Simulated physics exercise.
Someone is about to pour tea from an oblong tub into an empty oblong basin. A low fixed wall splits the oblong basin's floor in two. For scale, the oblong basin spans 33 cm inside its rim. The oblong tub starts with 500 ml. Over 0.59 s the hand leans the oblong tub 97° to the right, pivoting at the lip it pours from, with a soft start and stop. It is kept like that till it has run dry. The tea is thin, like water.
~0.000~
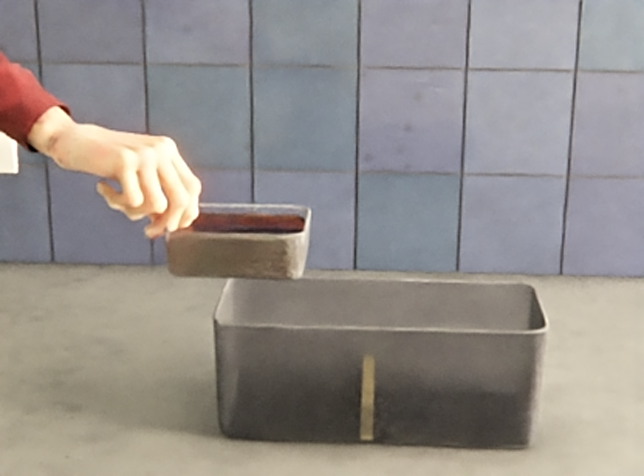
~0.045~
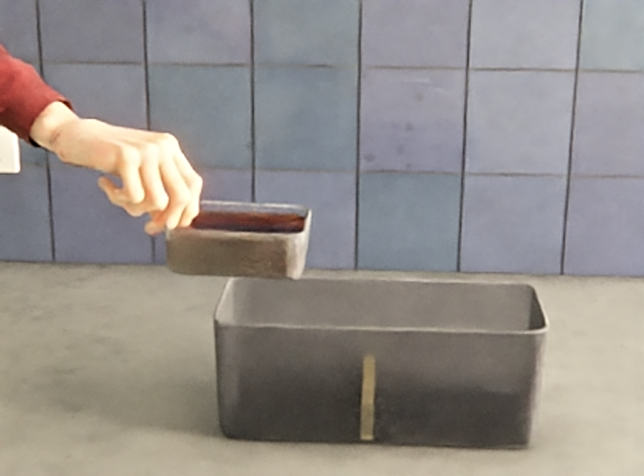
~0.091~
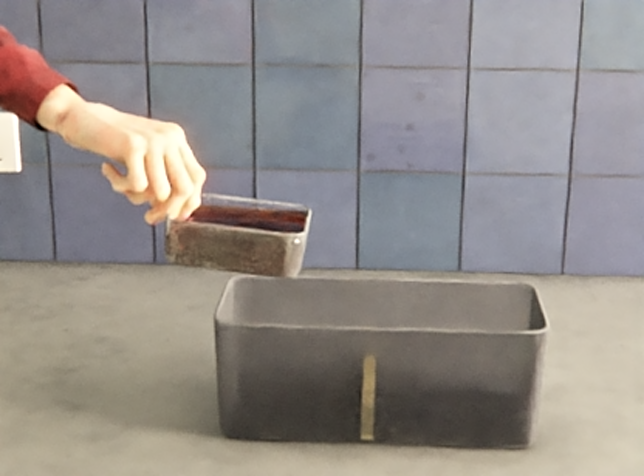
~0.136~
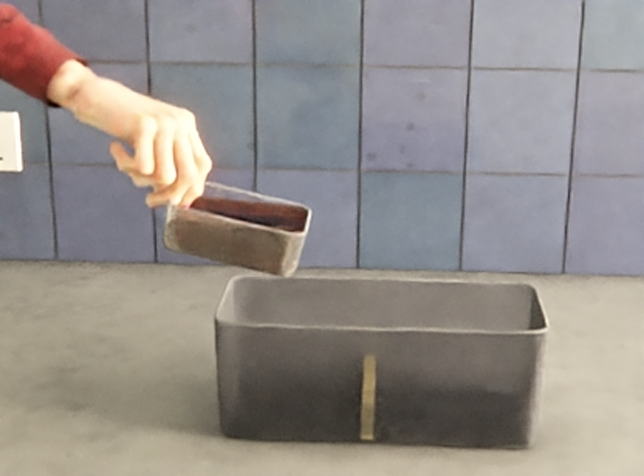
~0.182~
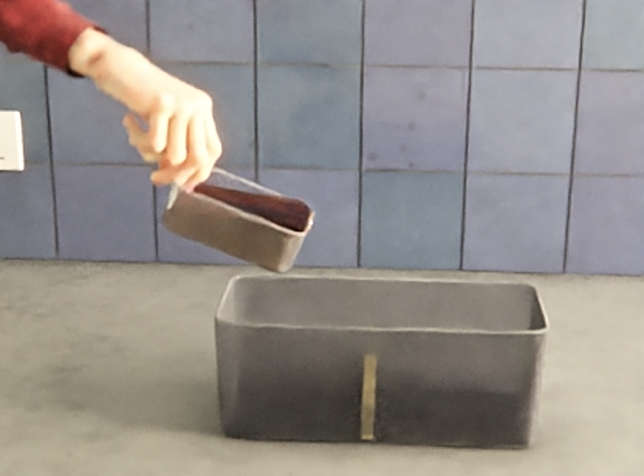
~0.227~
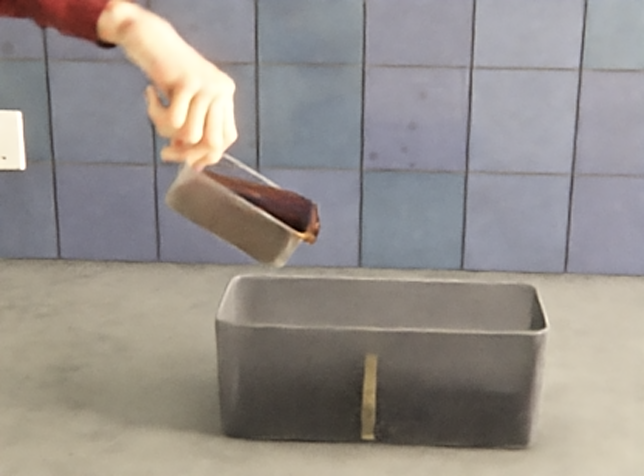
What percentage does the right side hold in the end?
About 75 per cent.
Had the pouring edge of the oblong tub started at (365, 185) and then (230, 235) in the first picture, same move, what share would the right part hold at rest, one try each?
First 80, then 20 per cent.
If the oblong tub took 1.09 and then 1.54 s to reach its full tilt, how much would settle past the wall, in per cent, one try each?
In turn about 75 and 70 per cent.
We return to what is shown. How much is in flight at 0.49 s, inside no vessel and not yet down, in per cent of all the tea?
Some 58 per cent.
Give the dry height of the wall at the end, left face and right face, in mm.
Some 32 mm on the left and 20 mm on the right.
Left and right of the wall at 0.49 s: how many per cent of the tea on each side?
Near 4 on the left, 24 on the right.
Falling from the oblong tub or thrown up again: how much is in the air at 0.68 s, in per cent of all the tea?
Near 3 in a hundred.
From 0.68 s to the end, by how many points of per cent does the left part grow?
About 12 per cent.
Then, 0.49 s in, the tilt is 90° and 14 per cent is still to pour, 4 is left of the wall and 25 right of it.
Then, 0.68 s in, the tilt is 97° and 1 per cent is still to pour, 9 is left of the wall and 86 right of it.
Then, 0.87 s in, the tilt is 97° and 0 per cent is still to pour, 20 is left of the wall and 76 right of it.
Then, 1.09 s in, the tilt is 97° and 0 per cent is still to pour, 22 is left of the wall and 75 right of it.
Finally, 22 per cent lies left of the wall, 75 right of it and 3 outside.
